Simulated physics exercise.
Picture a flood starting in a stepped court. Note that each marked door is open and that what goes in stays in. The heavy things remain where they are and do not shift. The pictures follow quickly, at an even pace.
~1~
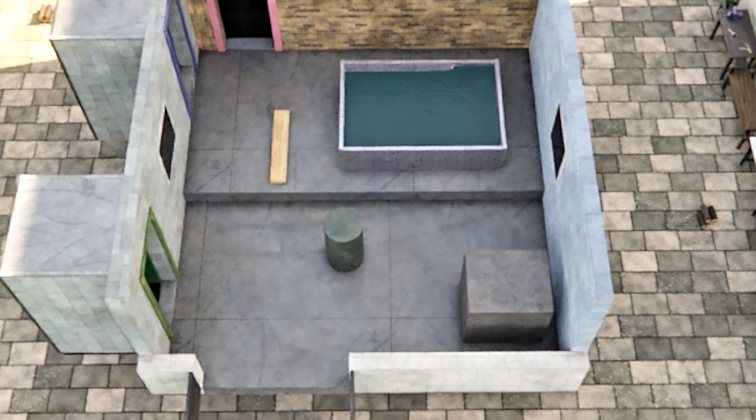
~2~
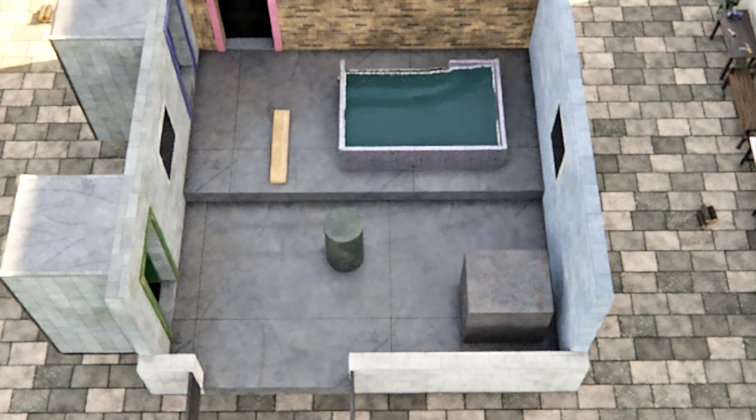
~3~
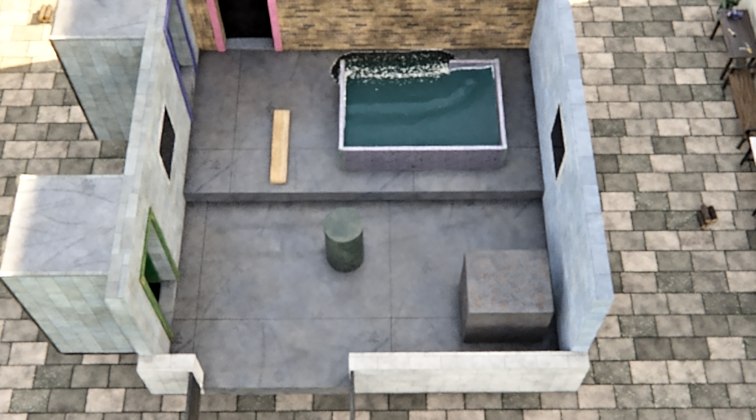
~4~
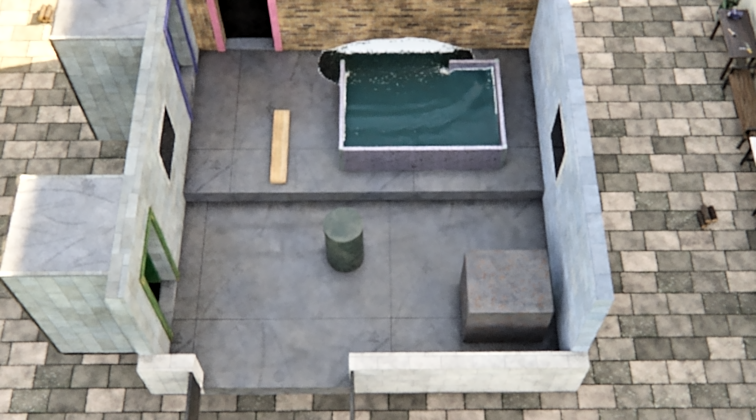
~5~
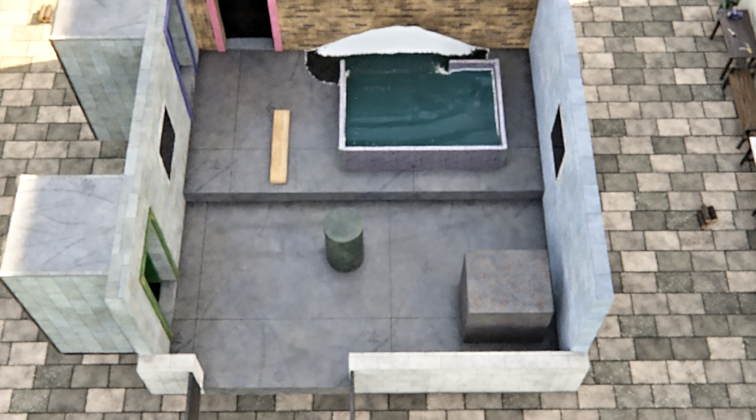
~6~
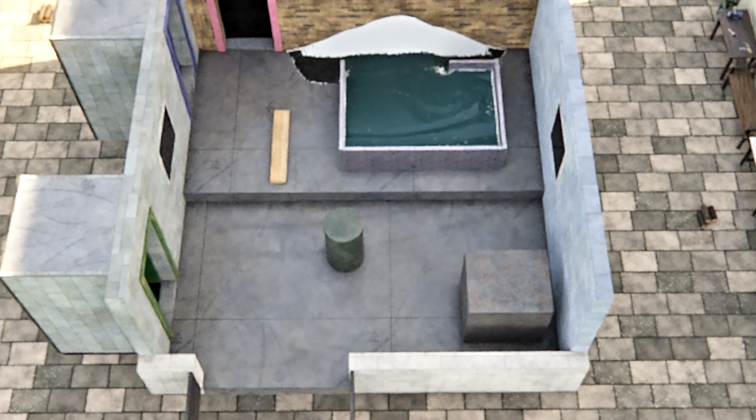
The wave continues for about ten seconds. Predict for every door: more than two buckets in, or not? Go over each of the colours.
At the end, the green door will allow in no excess, the pink door will allow in an excess, the blue door will allow in no excess.
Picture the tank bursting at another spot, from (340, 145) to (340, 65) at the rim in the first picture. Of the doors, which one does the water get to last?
It is the door marked green.
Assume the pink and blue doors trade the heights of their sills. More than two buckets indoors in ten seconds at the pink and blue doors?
Pink stays within bounds, blue overflows.
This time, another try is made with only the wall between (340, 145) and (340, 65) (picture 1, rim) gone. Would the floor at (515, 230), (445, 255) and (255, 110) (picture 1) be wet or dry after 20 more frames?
Going through them one by one, I'd say high and dry, then high and dry, then waterlogged.
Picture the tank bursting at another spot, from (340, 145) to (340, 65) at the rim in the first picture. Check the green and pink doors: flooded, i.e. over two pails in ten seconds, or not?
Note: Green crosses the line, pink crosses the line.
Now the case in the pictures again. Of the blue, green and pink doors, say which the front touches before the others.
It's the pink one.
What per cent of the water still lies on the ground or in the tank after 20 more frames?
About 100 per cent.
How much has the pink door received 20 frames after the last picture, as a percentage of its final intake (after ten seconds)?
Estimate: Roughly 20 %.
A moment on, water covers 15 % of the floor; the green door not reached, the pink door wet at the sill, nothing in, the blue door not reached.
Next, water covers 25 % of the floor; the green door not reached, the pink door under two buckets in, the blue door wet at the sill, nothing in.
Then, water covers 45 % of the floor; the green door wet at the sill, nothing in, the pink door under two buckets in, the blue door wet at the sill, nothing in.
Later, water covers 80 % of the floor; the green door wet at the sill, nothing in, the pink door over two buckets in, the blue door wet at the sill, nothing in.
In the end, water covers 85 % of the floor; the green door under two buckets in, the pink door over two buckets in, the blue door wet at the sill, nothing in.
